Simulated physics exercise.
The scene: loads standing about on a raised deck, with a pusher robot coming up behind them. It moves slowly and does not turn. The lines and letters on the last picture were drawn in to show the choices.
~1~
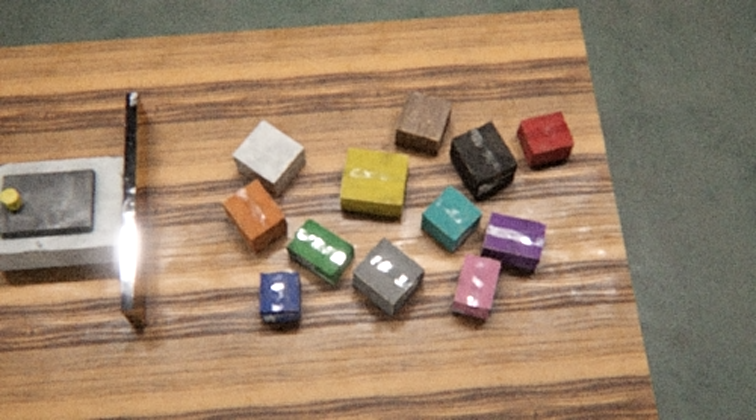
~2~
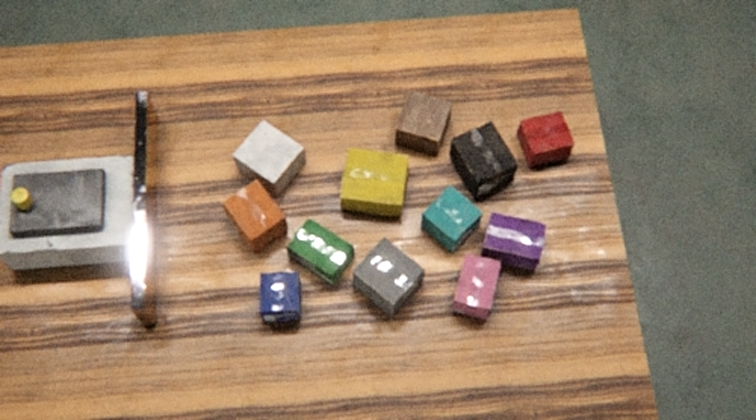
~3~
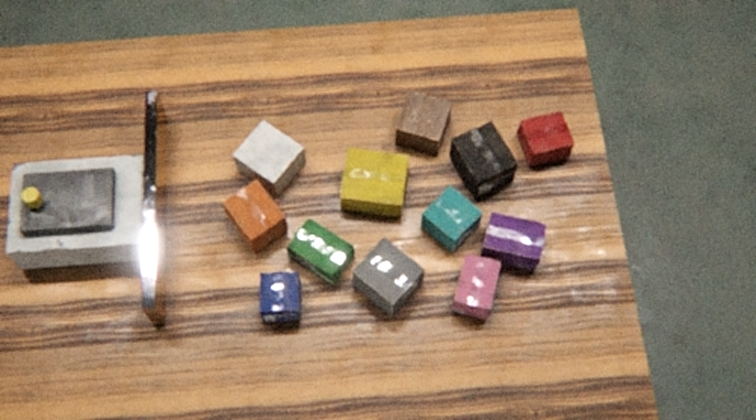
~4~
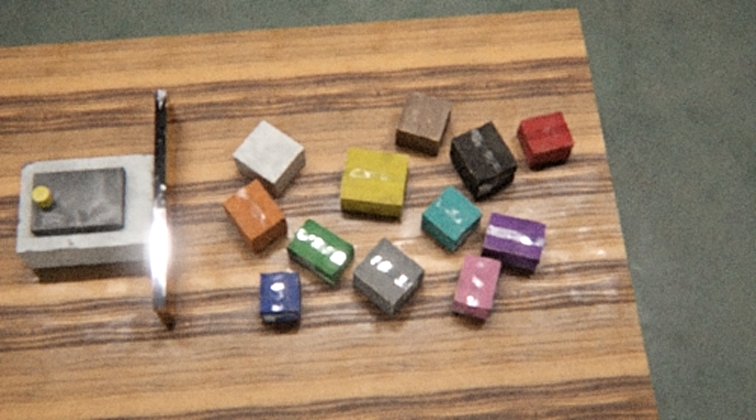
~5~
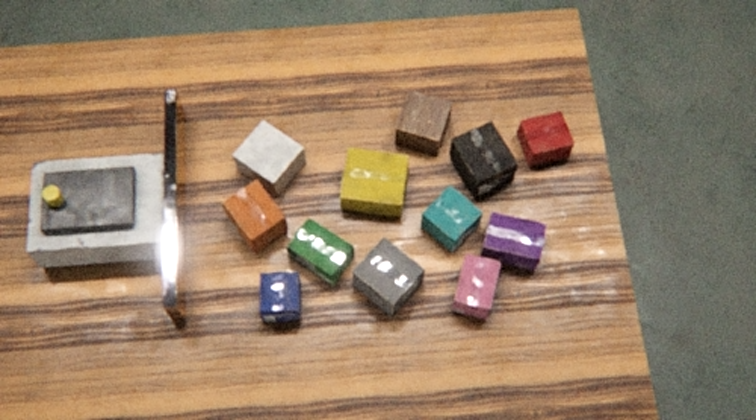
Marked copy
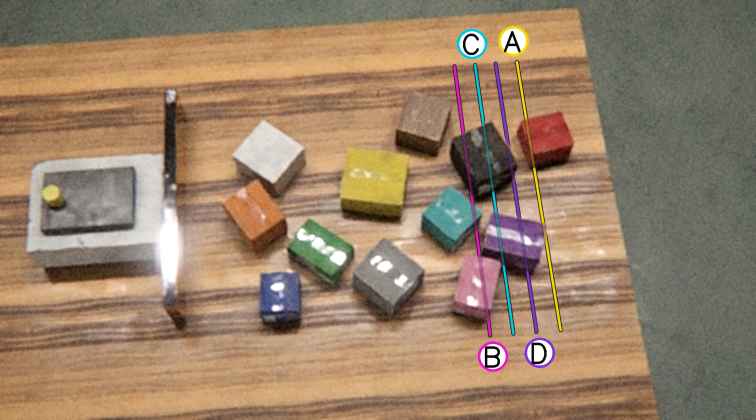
A pusher robot with an upright front blade creeping slowly right across a wooden deck towards a scattered group of coloured blocks.
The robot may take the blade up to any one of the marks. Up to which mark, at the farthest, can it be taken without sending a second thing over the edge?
No farther than B.
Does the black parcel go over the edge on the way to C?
Yes.
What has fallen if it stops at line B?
The red box.
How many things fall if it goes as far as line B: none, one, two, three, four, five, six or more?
In all, one.
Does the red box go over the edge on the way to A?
By then, yes.
On the marked copy, A at (537, 188); B at (471, 193); C at (493, 191); D at (515, 190).
Following B. Soon after the start, robot (204, 190); blue parcel (312, 295); grey box (397, 281).
Later, robot (314, 182); red box (569, 136); black parcel (530, 155).
In the end, robot (397, 176); red box over the edge; black parcel (607, 151); one fallen.
As for the rest, A drops six; C drops three; D drops four.
